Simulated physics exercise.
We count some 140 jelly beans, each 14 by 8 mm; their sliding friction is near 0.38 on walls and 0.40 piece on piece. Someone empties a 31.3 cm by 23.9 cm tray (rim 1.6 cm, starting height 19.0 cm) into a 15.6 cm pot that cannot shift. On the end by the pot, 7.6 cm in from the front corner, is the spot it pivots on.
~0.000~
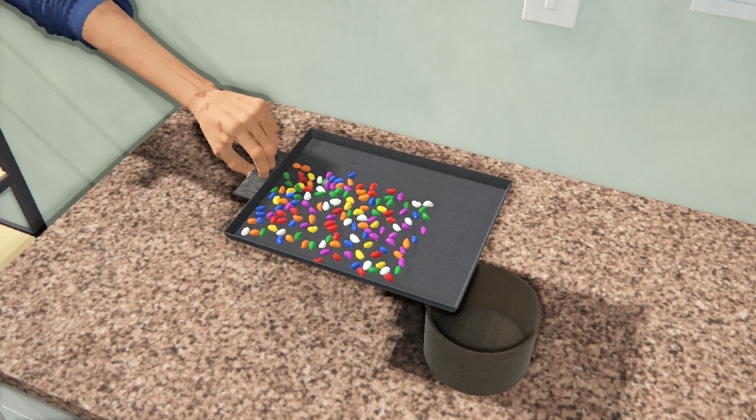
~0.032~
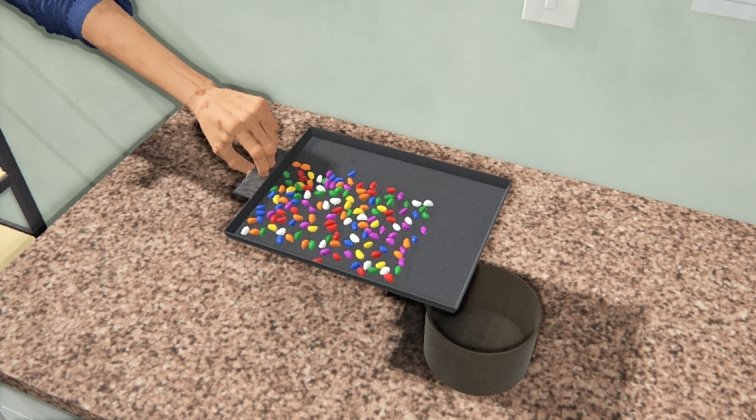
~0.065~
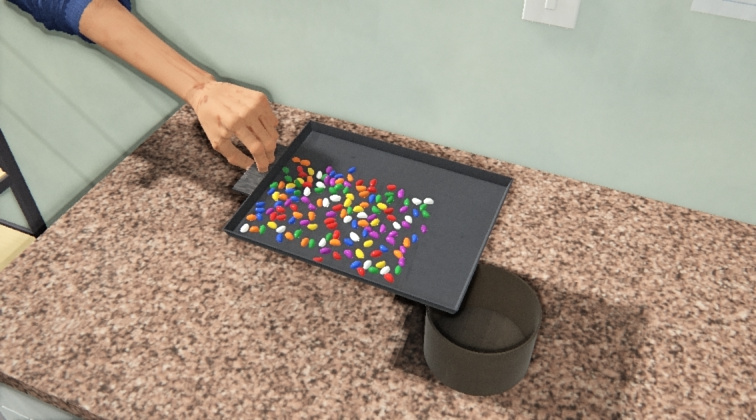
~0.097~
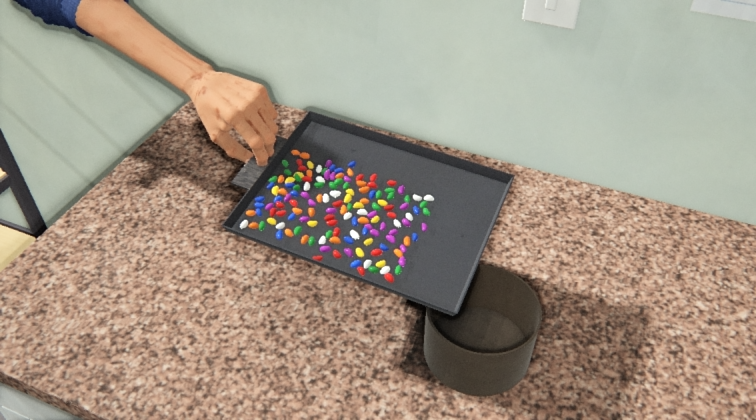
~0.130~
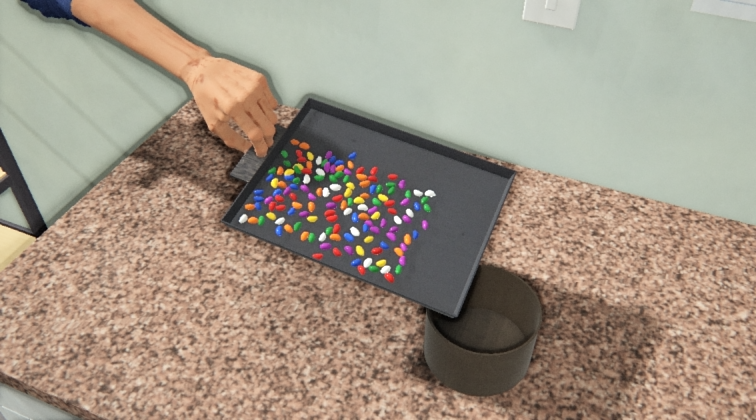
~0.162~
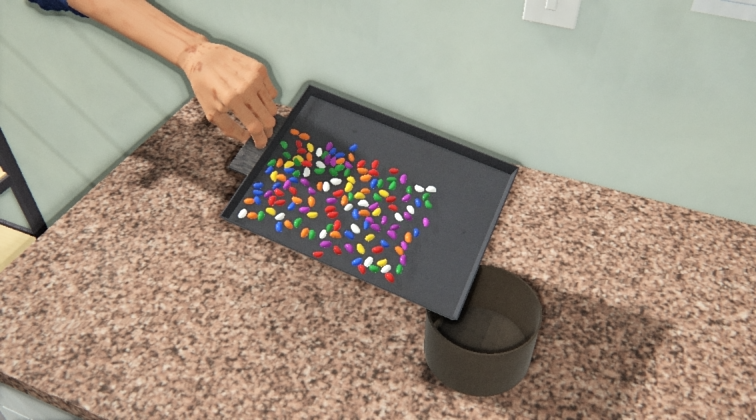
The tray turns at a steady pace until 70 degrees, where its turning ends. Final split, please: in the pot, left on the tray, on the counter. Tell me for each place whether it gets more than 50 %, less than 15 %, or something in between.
Result: Pot: A sprinkling; tray: A sprinkling; counter: The main load.
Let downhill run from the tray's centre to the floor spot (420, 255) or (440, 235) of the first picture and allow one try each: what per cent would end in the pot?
That would be close to 5 per cent, then close to 35 per cent.
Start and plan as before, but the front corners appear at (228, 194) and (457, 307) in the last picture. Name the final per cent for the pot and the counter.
Per cent by place - pot 35, counter 55.
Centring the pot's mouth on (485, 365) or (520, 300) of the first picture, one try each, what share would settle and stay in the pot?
Spot one: Some 65 per cent; spot two: Some 0 per cent.
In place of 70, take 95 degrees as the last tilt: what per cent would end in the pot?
In that case some 5 per cent.
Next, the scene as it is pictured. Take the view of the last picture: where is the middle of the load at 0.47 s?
By then the middle of the load sits around (370, 251).
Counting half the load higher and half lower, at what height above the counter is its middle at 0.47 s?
Roughly 24 cm.
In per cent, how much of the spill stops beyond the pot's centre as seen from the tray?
Some 80 per cent.
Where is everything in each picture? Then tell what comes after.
The first frame shows tray tilt 0 degrees, front corners at (229, 231) and (454, 304); middle of the pieces at (338, 212); pot at (483, 306).
The second frame shows tray tilt 1 degrees, front corners at (229, 230) and (454, 304); middle of the pieces at (338, 211).
The third frame shows tray tilt 3 degrees, front corners at (228, 228) and (455, 306); middle of the pieces at (338, 208).
The fourth frame shows tray tilt 6 degrees, front corners at (227, 224) and (455, 308), lowest corner right front; middle of the pieces at (338, 204).
The fifth frame shows tray tilt 11 degrees, front corners at (226, 219) and (455, 311), lowest corner right front; middle of the pieces at (338, 199).
The sixth frame shows tray tilt 16 degrees, front corners at (226, 215) and (454, 314), lowest corner right front; middle of the pieces at (339, 194); pot at (484, 307). The tray's pace is about 155 degrees a second.
After 0.35 s, tilt 45 degrees; the tray holds 100 %, the pot 0 %.
After 0.47 s, tilt 63 degrees; the tray holds 100 %, the pot 0 %.
After 0.72 s, tilt 70 degrees; the tray holds 15 %, the pot 0 %.
In the end, at 2.4 s, pot 0 %, tray 5 %, counter 95 %.
